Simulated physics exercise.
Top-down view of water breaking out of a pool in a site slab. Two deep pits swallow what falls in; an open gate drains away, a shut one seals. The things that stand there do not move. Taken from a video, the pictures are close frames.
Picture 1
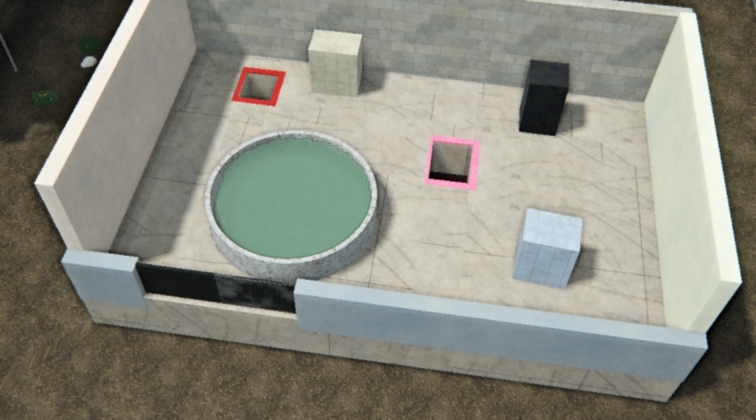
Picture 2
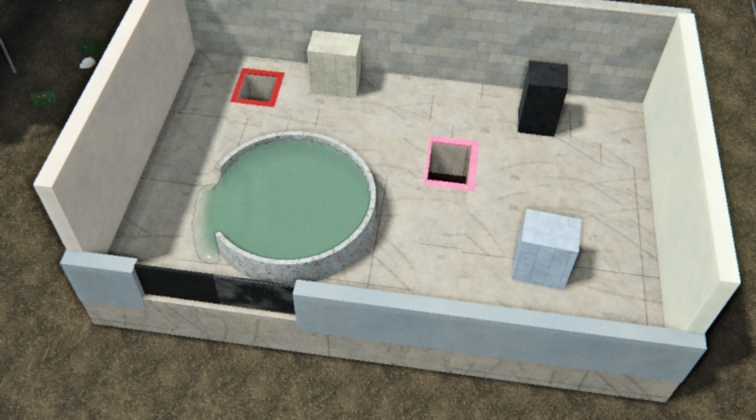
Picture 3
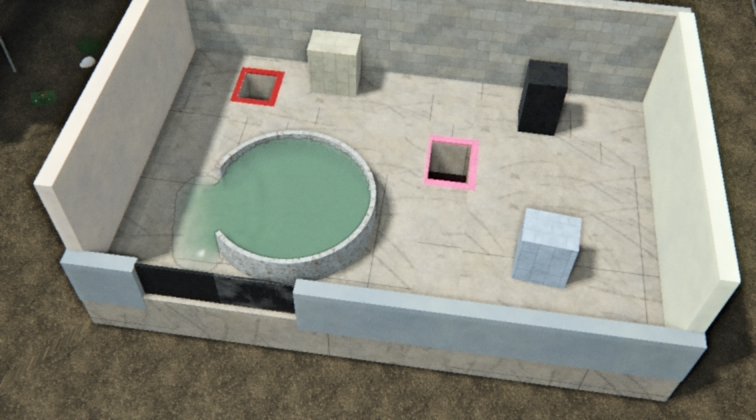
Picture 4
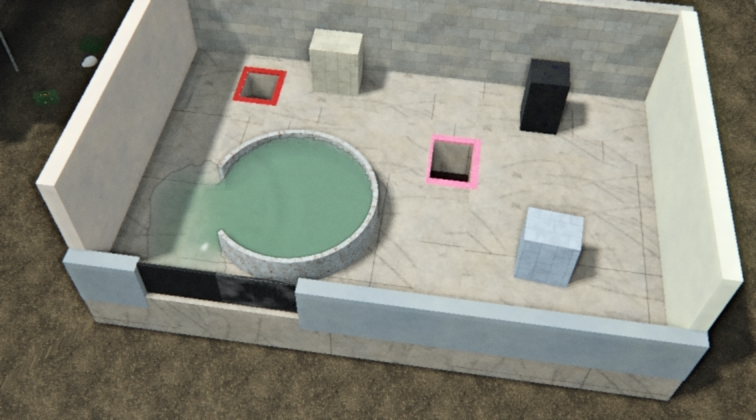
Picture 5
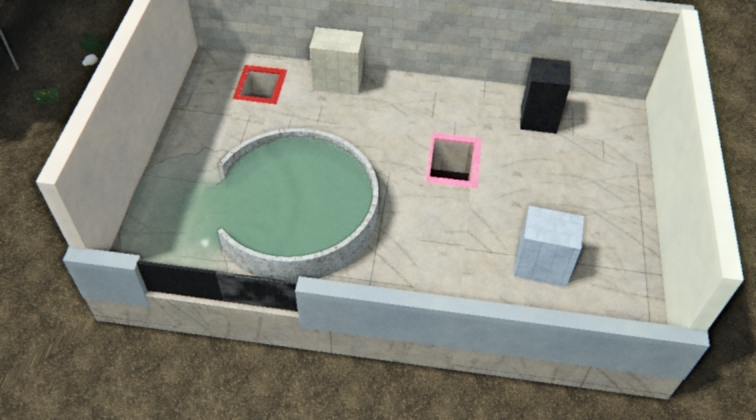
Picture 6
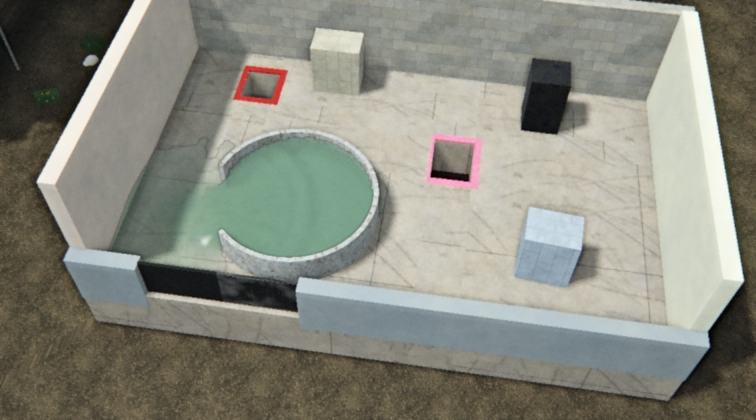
Green water in a round stone-rimmed pool, left of centre in a pale walled slab seen from high above, lies still, then pours through a gap opening in the rim's left side. Around it stand a cream block at the back, a black one back right and a pale blue one front right, with red-edged and pink-edged square pits. The water spreads thinly leftward across the floor toward the near-left wall, while the view barely shifts.
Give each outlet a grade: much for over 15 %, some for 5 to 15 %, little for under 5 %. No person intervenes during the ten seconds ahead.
Grades: Gate - little, pink pit - little, red pit - much.
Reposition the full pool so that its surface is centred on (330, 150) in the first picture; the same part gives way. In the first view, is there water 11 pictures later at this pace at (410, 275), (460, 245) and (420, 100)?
In order: Unflooded, then unflooded, then unflooded.
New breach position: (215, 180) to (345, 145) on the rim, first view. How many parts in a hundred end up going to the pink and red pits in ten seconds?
Pink about 4 %, red about 45 %.
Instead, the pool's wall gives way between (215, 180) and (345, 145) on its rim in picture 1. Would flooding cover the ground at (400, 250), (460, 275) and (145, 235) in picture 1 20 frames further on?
The first would be still unwetted, the second still unwetted and the third drenched.
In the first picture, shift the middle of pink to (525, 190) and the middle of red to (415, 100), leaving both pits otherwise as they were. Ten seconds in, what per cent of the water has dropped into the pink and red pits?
Per cent by pit - pink: 4 / red: 4.
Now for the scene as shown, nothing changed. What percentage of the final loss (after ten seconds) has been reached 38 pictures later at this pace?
Approximately 40 in a hundred, I think.
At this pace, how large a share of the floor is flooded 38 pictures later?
Roughly 60 %.
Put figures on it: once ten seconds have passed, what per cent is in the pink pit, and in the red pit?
2 and 22 per cent respectively.
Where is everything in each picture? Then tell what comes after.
Still water in the pool at (292, 196), in the first picture.
Water pours out at (213, 216) and has run to (210, 259), in the second picture.
Water pours out at (213, 216) and has run to (195, 182), in the third picture.
The front is at a hidden place, out from the gap at (215, 216), in the fourth picture.
Water pours out at (216, 215) and has run to a hidden place, in the fifth picture.
Water pours out at (216, 215) and has run to a hidden place, in the sixth picture.
A moment on, water covers 10 % of the floor; the gate 0 %, the pink pit 0 %, the red pit 0 %.
Next, water covers 15 % of the floor; the gate 0 %, the pink pit 0 %, the red pit 0 %.
Then, water covers 35 % of the floor; the gate 0 %, the pink pit 0 %, the red pit 2 %.
Later, water covers 60 % of the floor; the gate 0 %, the pink pit 0 %, the red pit 9 %.
In the end, water covers 85 % of the floor; the gate 0 %, the pink pit 2 %, the red pit 21 %.
